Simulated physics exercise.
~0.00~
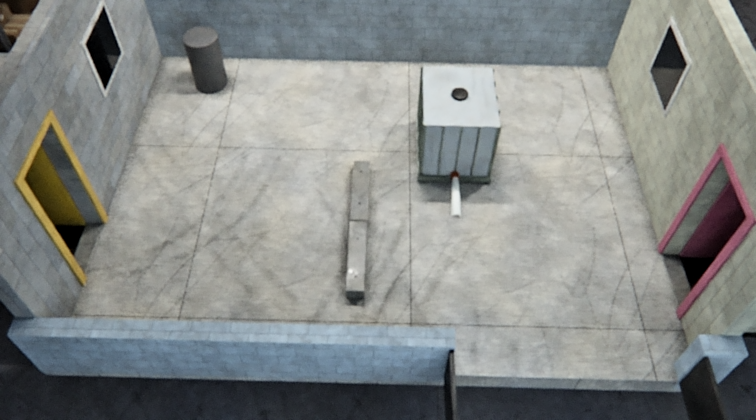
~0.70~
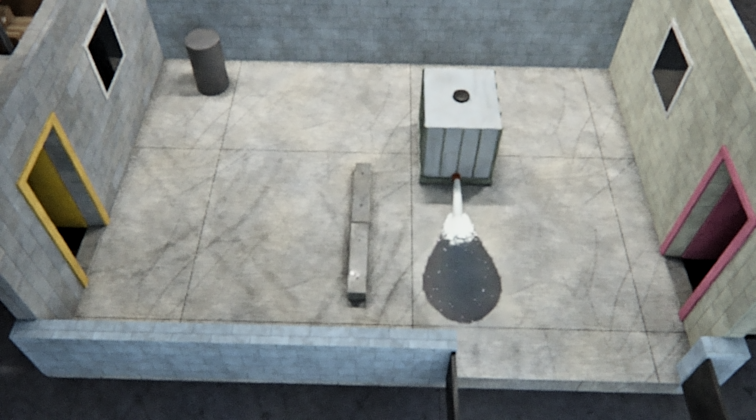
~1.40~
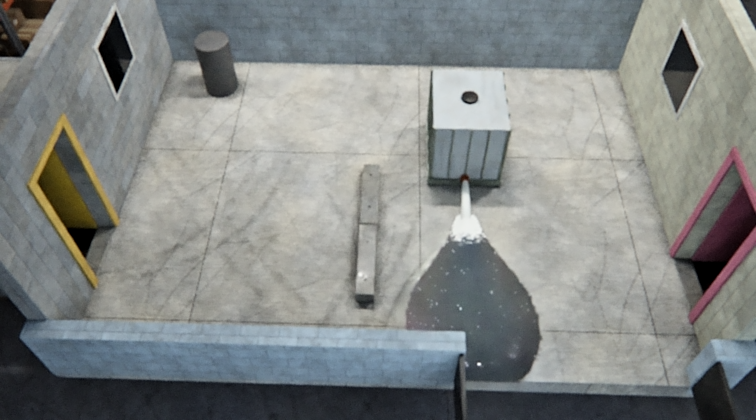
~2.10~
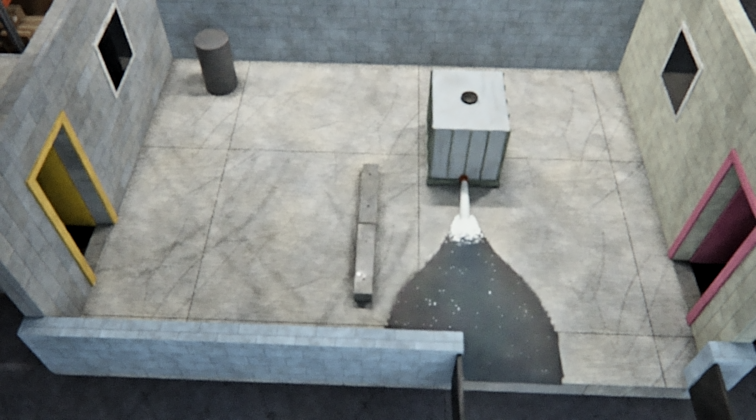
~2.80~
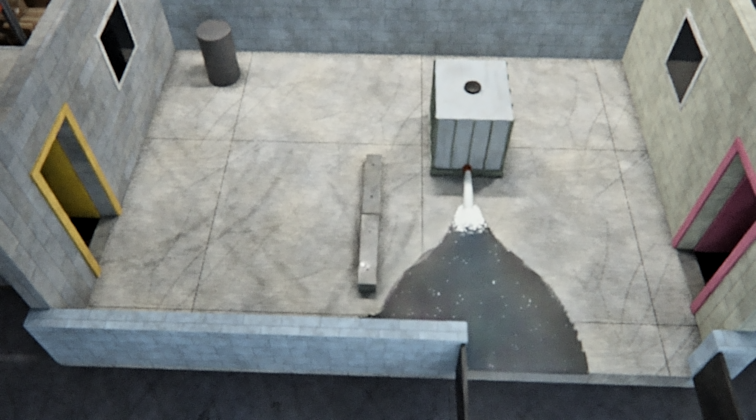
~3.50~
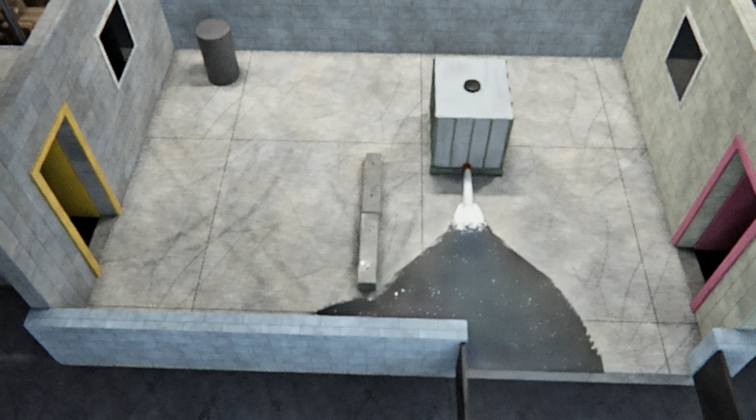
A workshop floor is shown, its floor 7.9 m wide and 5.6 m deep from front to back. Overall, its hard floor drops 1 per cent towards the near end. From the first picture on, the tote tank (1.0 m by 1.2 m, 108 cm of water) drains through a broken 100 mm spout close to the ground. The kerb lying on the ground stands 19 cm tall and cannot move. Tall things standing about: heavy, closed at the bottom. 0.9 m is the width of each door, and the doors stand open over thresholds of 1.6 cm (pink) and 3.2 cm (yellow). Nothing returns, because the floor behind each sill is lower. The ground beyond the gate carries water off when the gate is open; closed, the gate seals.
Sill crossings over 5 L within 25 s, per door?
Pink door: Under; yellow door: Under.
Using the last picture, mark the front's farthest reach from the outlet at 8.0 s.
The front reaches farthest at about (134, 338).
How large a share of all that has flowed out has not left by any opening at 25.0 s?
38 %.
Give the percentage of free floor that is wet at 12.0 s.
20 %.
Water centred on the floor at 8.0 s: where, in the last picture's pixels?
(397, 305).
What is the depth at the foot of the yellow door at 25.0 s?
A ruler would show around 1.5 cm.
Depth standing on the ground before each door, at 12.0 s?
Pink 0.0 cm, yellow 0.0 cm.
After 5.0 s water covers 10 % of the floor and is deepest (6 cm) near (468, 210); pink door not reached, yellow door not reached.
After 8.0 s water covers 15 % of the floor and is deepest (6 cm) near (468, 210); pink door not reached, yellow door not reached.
After 12.0 s water covers 20 % of the floor and is deepest (6 cm) near (468, 210); pink door not reached, yellow door not reached.
After 16.0 s water covers 25 % of the floor and is deepest (5 cm) near (468, 210); pink door not reached, yellow door 0.97 cm at the sill, 0 L in.
After 25.0 s water covers 35 % of the floor and is deepest (5 cm) near (468, 210); pink door not reached, yellow door 1.6 cm at the sill, 0 L in.
